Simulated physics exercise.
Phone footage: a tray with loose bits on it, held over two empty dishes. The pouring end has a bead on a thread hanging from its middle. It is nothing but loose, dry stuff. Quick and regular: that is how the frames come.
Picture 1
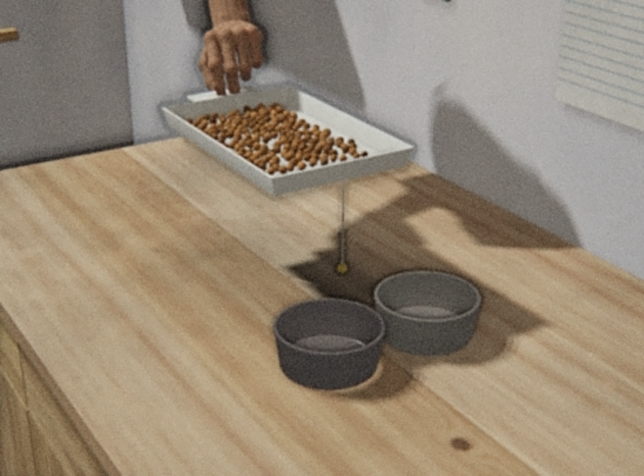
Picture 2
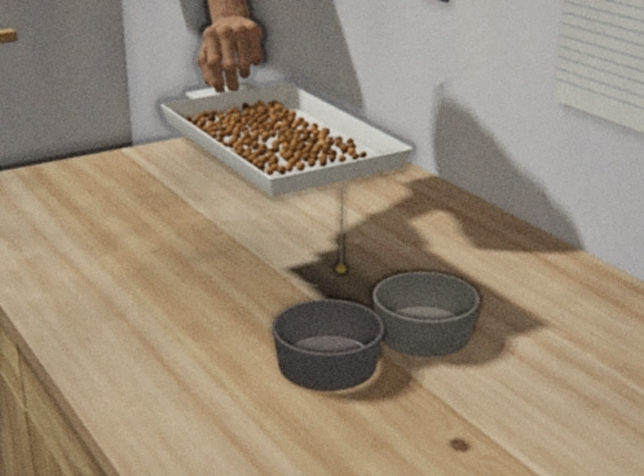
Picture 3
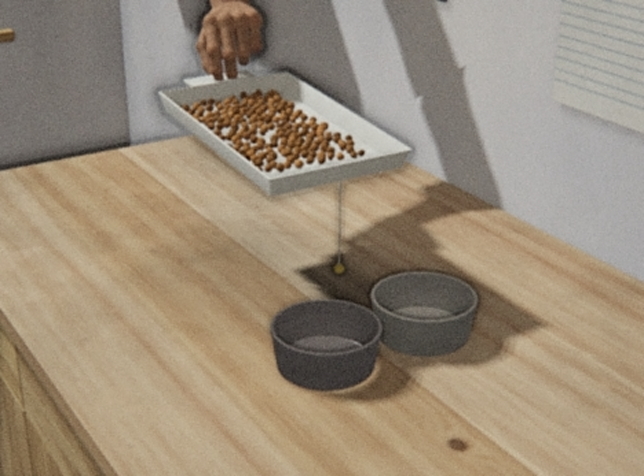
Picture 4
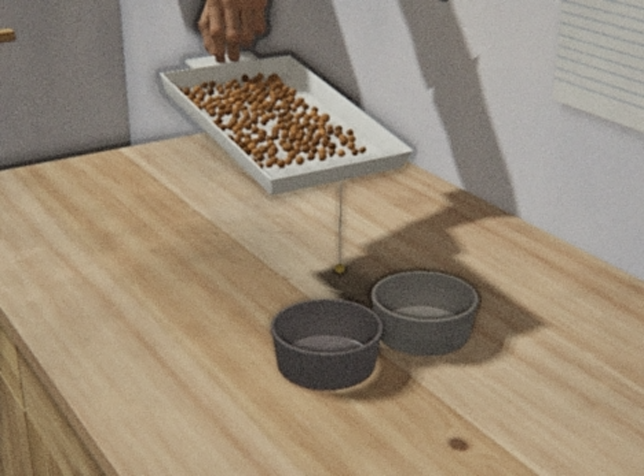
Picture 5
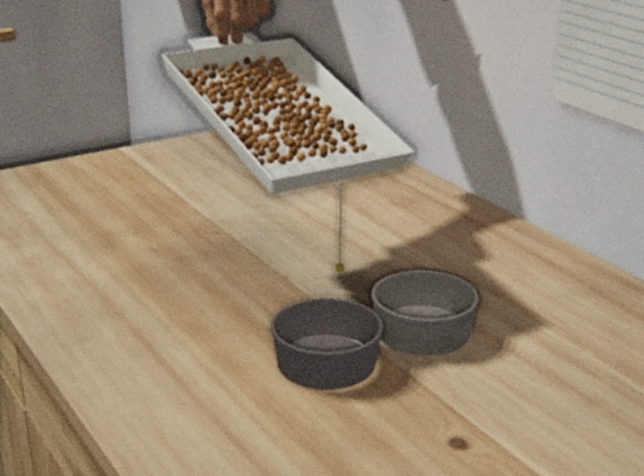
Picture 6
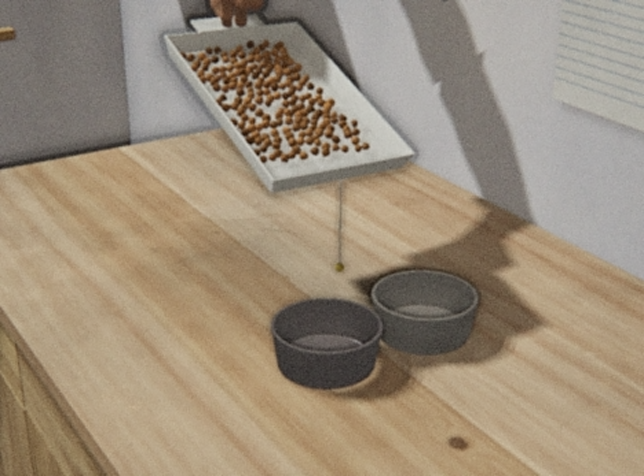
A hand raising the back end of a white tray of roasted chickpeas, tilting it steadily steeper above two empty grey dishes.
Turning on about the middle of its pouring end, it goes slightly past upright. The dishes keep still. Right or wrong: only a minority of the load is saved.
Wrong, most of it is saved.
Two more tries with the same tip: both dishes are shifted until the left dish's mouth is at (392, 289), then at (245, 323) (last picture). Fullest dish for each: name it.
One: The left one. Two: The right dish.
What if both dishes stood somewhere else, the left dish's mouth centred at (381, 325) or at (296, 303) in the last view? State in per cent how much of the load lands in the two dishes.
Trial 1: 40 percent; trial 2: 50 percent.
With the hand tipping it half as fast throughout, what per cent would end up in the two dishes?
About 90 per cent.
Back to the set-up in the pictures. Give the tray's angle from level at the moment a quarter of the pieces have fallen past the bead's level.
Around 90° at that moment.
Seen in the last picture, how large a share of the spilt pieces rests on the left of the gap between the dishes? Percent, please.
Near 50 in a hundred.
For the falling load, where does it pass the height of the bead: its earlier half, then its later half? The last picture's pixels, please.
Initially about (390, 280); subsequently about (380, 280).
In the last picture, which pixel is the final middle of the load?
Near pixel (402, 333).
Just after the last frame, tray tipped steeply; almost all on the tray; about a tenth in the air.
A moment on, tray tipped past a quarter turn; roughly a third on the tray; about a tenth in the left dish; roughly a quarter in the right dish; about a tenth outside both; roughly a quarter in the air.
Further on, tray tipped past a quarter turn; roughly a third in the left dish; roughly half in the right dish; about a tenth outside both.
When it is over, tray tipped past a quarter turn; roughly a third in the left dish; roughly half in the right dish; about a tenth outside both.
